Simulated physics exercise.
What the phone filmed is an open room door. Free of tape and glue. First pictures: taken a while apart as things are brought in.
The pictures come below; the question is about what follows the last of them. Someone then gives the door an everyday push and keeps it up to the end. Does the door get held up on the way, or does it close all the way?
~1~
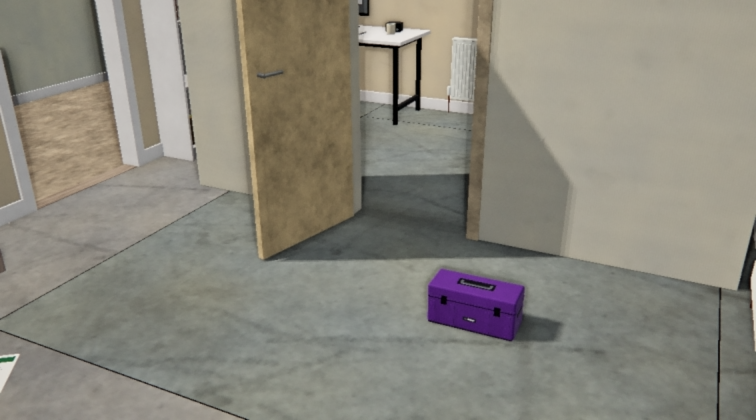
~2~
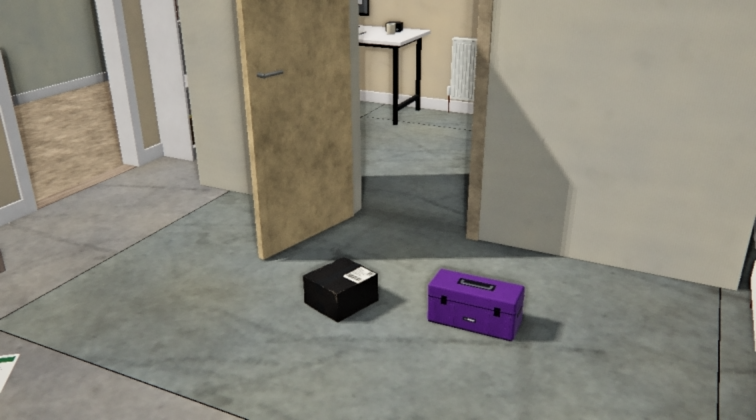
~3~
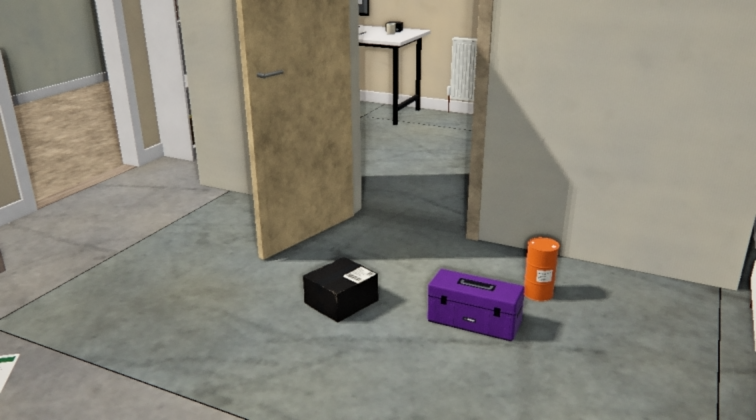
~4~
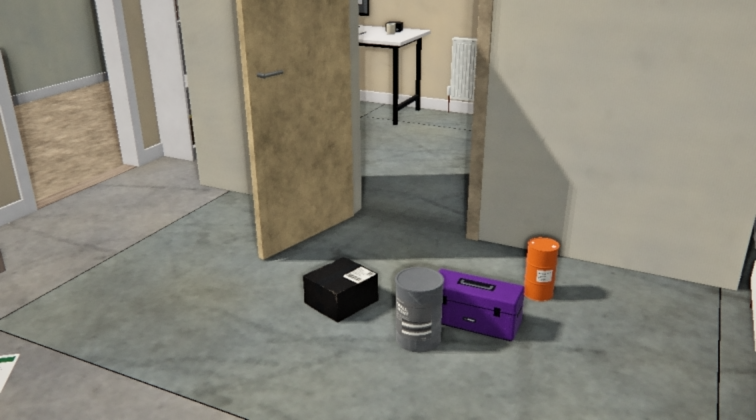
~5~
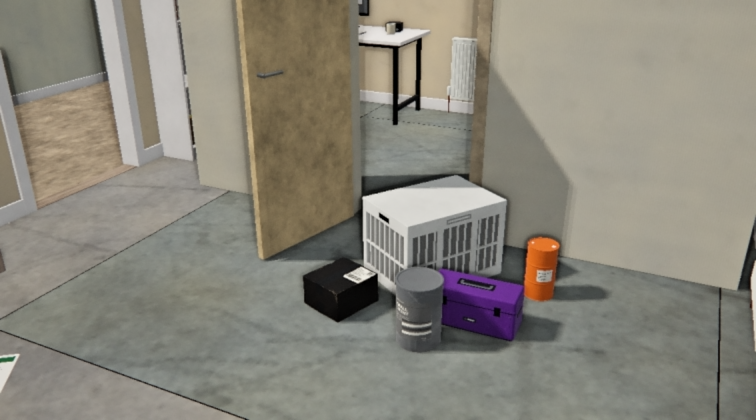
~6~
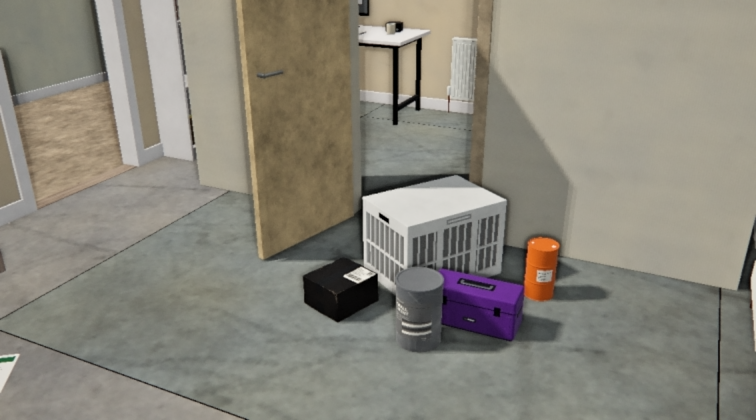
It fails to finish its swing.
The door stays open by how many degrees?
Roughly 60 degrees open.
Then, 0.40 s after the last picture, door at 94°.
Then, 0.70 s after the last picture, door at 74°.
Then, 0.90 s after the last picture, door at 60°.
At rest, door at 58°; all 5 in place. Seen from the same camera at the end, white chest near (434, 236).
